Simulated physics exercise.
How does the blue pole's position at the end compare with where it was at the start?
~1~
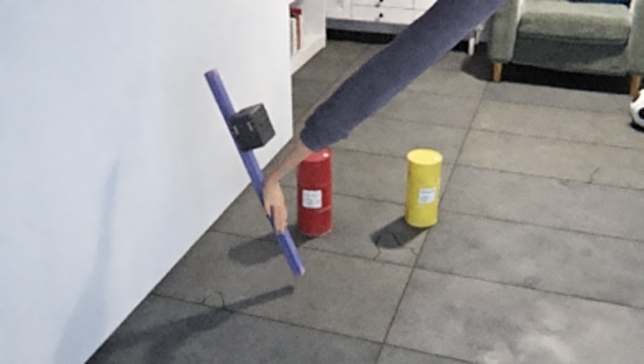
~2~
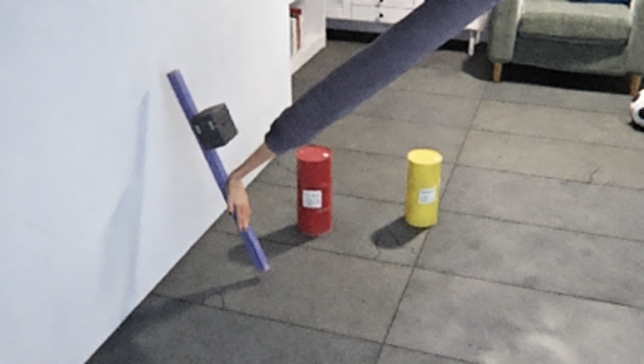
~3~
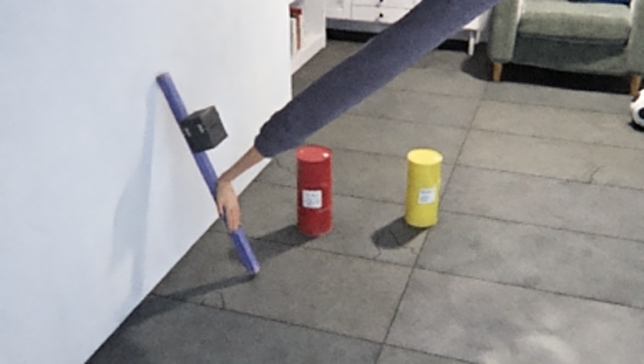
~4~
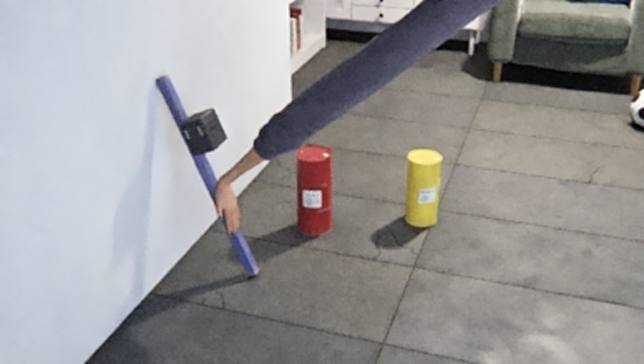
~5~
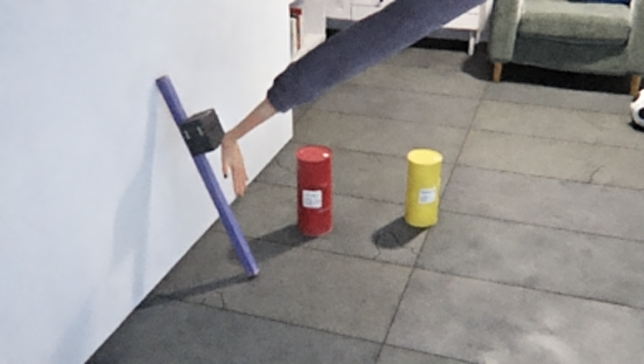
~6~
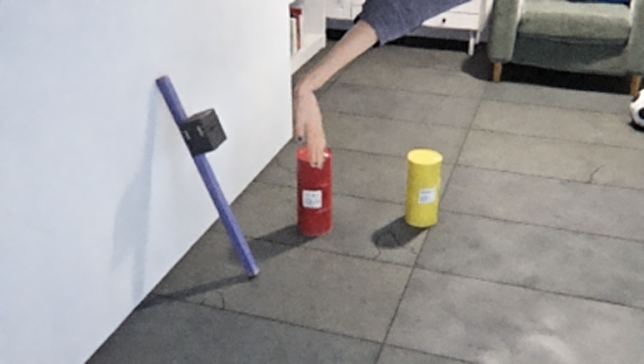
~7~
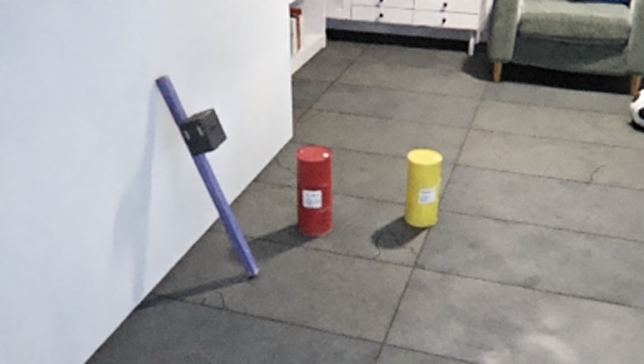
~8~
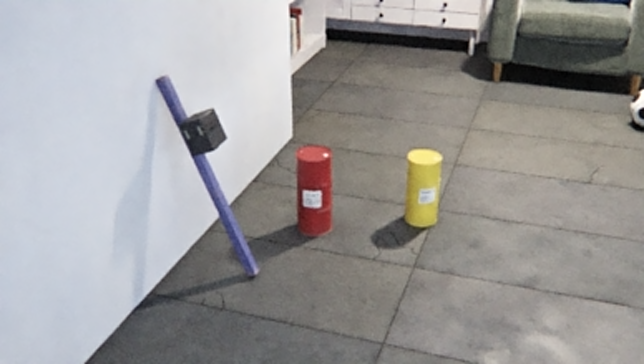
The blue pole ends up a little farther to the left than it was at the start, leaning against the white wall.
